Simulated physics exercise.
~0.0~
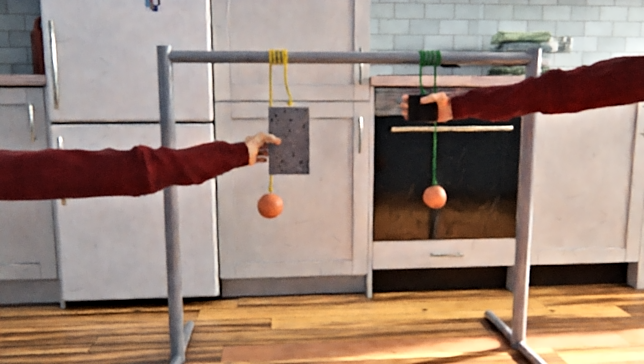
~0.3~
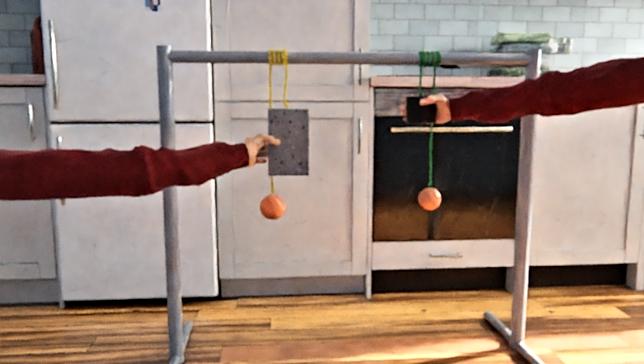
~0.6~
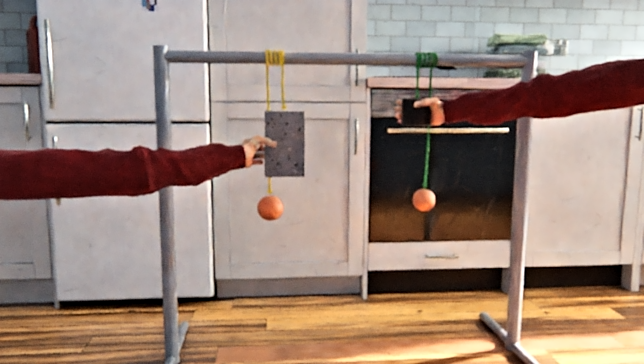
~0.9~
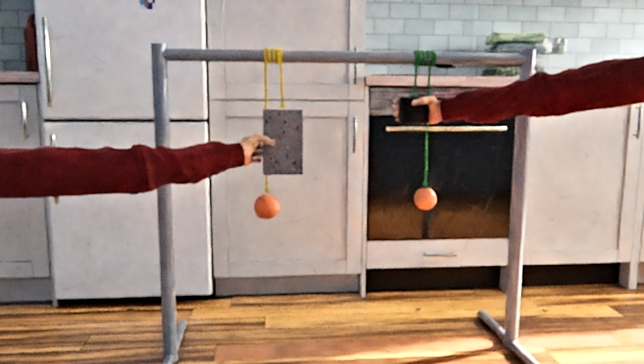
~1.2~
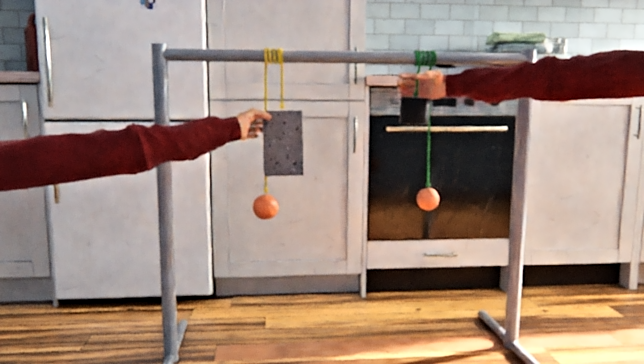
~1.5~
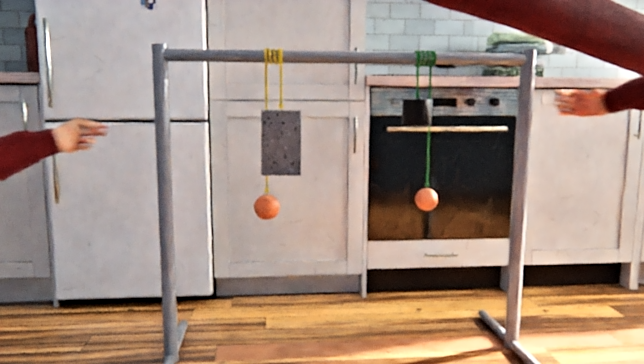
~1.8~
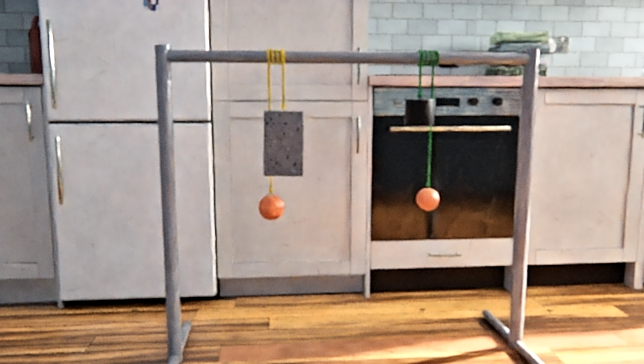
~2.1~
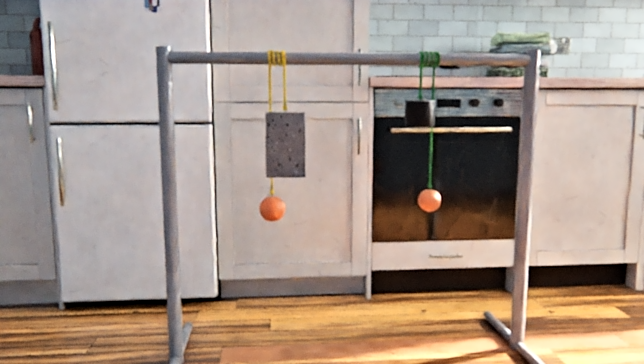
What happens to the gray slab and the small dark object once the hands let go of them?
Neither one drops. The gray slab keeps its height on the yellow lace, and the small dark object stays hanging on the green one.
